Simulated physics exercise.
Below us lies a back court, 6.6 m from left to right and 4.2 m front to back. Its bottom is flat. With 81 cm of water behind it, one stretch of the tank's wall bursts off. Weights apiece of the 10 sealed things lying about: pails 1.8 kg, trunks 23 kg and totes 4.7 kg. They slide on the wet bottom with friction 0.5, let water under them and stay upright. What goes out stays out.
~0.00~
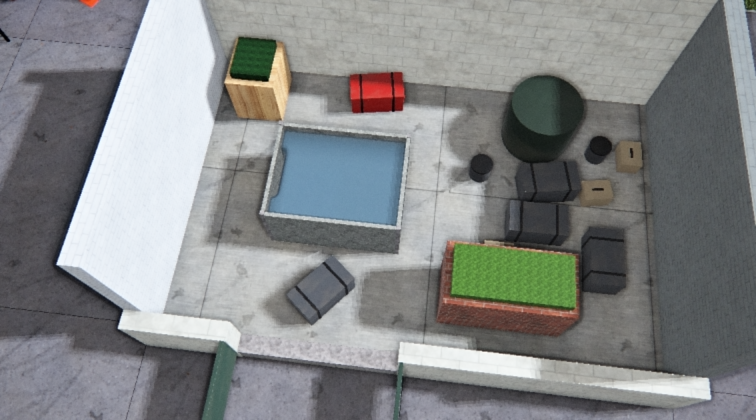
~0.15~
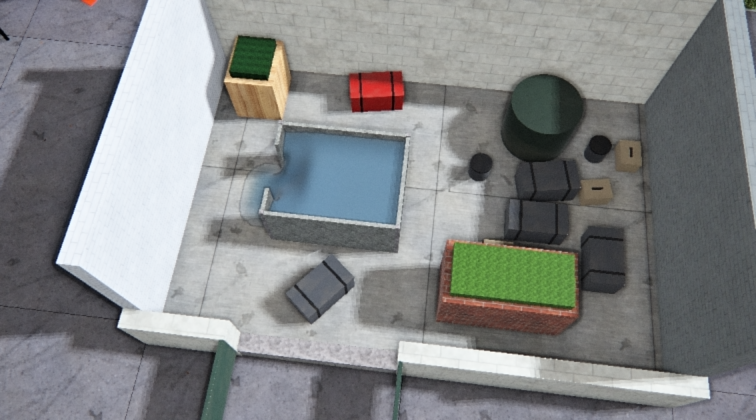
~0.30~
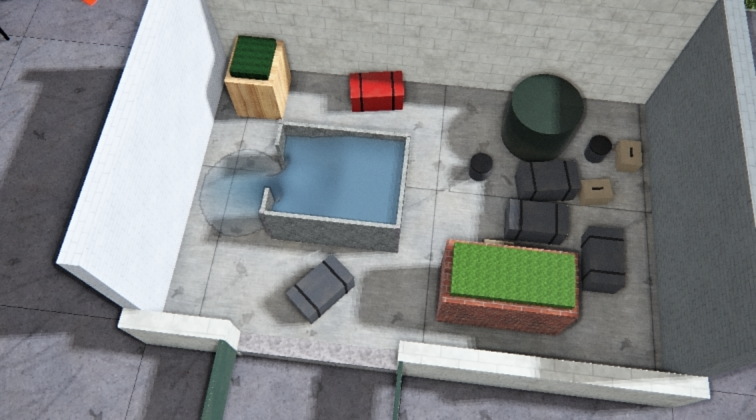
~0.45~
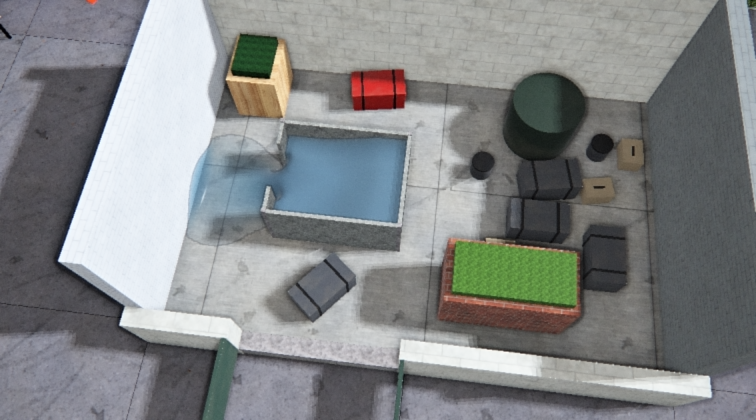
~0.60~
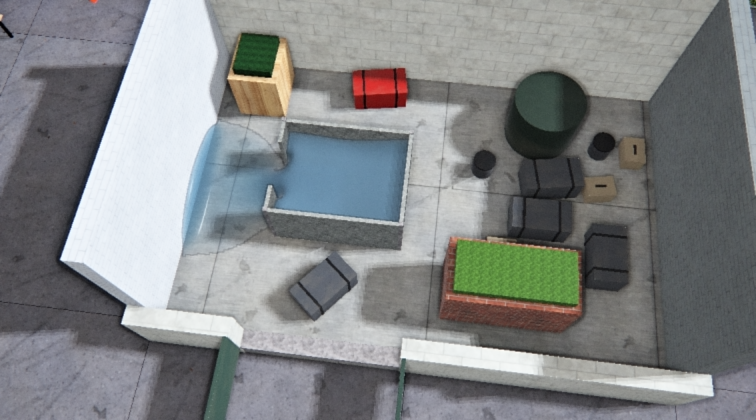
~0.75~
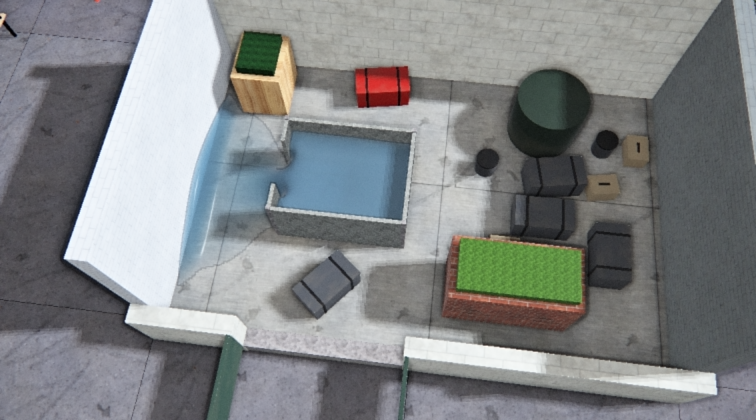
At first, a walled court holds a full tank of blue water among dark trunks, a red trunk, boxes and planters. A section of the tank's left wall gives way, and water pours out across the floor to the white wall, spreading along its base while the surrounding objects stay put.
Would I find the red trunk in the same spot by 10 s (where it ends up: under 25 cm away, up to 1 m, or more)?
The red trunk travels far.
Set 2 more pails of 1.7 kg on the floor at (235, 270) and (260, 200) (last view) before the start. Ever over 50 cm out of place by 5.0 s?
In that order: Over, over.
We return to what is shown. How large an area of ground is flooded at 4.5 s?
Roughly 20 m2.
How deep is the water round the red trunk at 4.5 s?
Roughly 6 cm.
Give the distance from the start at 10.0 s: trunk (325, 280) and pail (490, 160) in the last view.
In that order: 140 cm, 120 cm.
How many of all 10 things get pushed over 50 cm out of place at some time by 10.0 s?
I count 5.
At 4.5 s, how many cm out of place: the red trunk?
Roughly 140 cm by then.
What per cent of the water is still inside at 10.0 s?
About 82 per cent.
After 2.0 s the red trunk is near (382, 80), 0.0 m from its start, aground; 0 of 10 are out; 0 afloat.
After 4.5 s the red trunk is near (474, 113), 1.5 m from its start, aground; 0 of 10 are out; 2 afloat.
After 7.0 s the red trunk is near (504, 171), 2.3 m from its start, afloat; 0 of 10 are out; 5 afloat.
After 10.0 s the red trunk is near (483, 207), 2.5 m from its start, afloat; 0 of 10 are out; 10 afloat.
